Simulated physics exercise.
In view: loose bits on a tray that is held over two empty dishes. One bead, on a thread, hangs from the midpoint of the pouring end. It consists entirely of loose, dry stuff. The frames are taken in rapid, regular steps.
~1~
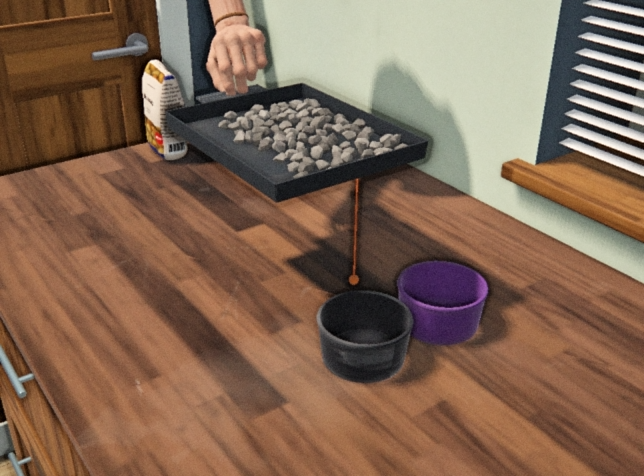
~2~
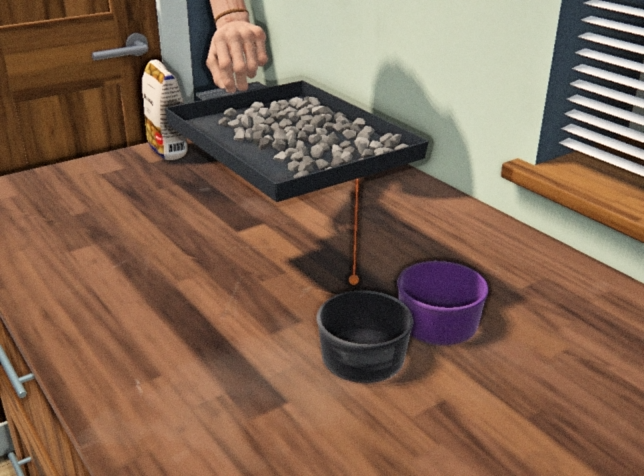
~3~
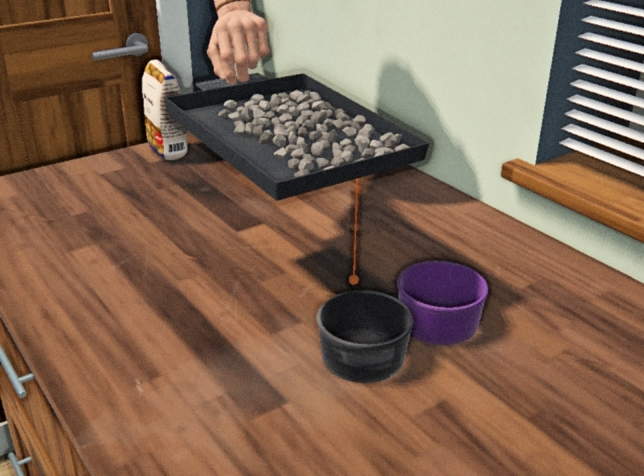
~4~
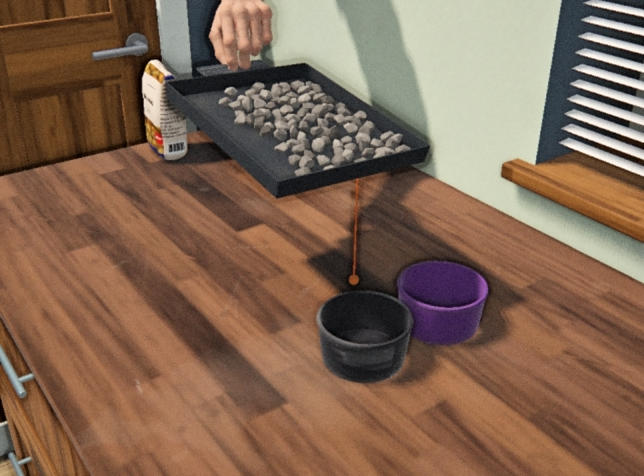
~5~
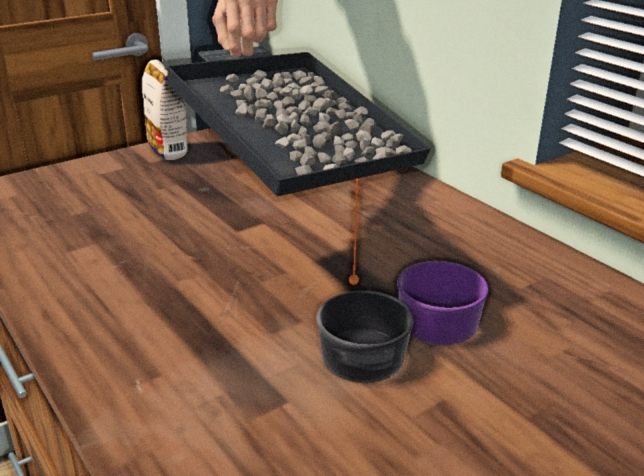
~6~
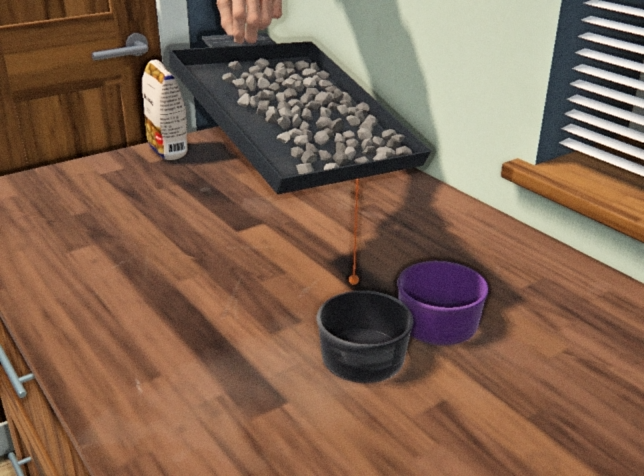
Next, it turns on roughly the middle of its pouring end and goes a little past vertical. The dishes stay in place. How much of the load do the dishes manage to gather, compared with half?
They gather more than half of it.
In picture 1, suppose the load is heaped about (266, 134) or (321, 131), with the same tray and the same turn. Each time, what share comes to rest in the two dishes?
First case: Around 80 %; second case: Around 80 %.
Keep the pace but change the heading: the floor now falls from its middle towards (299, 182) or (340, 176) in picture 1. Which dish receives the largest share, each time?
At the first place the left dish, at the second the left dish.
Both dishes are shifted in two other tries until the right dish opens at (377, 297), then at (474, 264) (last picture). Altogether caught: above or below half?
Short of half, then beyond half.
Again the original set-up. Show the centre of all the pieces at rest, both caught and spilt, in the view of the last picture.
Close to (431, 320) in the last view.
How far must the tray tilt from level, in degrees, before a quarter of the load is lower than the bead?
At about 100°.
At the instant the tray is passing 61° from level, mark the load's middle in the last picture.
Roughly at (372, 109).
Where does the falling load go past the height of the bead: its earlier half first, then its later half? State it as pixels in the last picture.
The first part passes (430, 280); everything after passes (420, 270).
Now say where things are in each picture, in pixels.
Corners of the pouring end at (276, 183) and (426, 140), level; middle of the load at (303, 138), bits of gravel; left dish at (393, 356); right dish at (471, 320); bead on its thread at (354, 280), in the first frame.
Corners of the pouring end at (276, 183) and (426, 141), level; middle of the load at (303, 137), in the second frame.
Corners of the pouring end at (277, 181) and (427, 142), tipped barely, lowest at the right corner; middle of the load at (303, 133), in the third frame.
Corners of the pouring end at (279, 180) and (428, 145), tipped a little, lowest at the right corner; middle of the load at (304, 127), in the fourth frame.
Corners of the pouring end at (280, 178) and (428, 147), tipped a little, lowest at the right corner; middle of the load at (306, 121), in the fifth frame.
Corners of the pouring end at (282, 177) and (429, 150), tipped clearly, lowest at the right corner; middle of the load at (307, 115); left dish at (393, 356); right dish at (471, 320), in the sixth frame.
Soon after the last picture, tray tipped steeply; all on the tray.
A little later, tray tipped right over; about half on the tray; a small part in the left dish; a small part in the right dish; a small part outside both; about a third in the air.
Later still, tray tipped past a quarter turn; about a quarter in the left dish; about two thirds in the right dish; about a quarter outside both; a stray few in the air.
At rest, tray tipped past a quarter turn; about a quarter in the left dish; about two thirds in the right dish; about a quarter outside both.
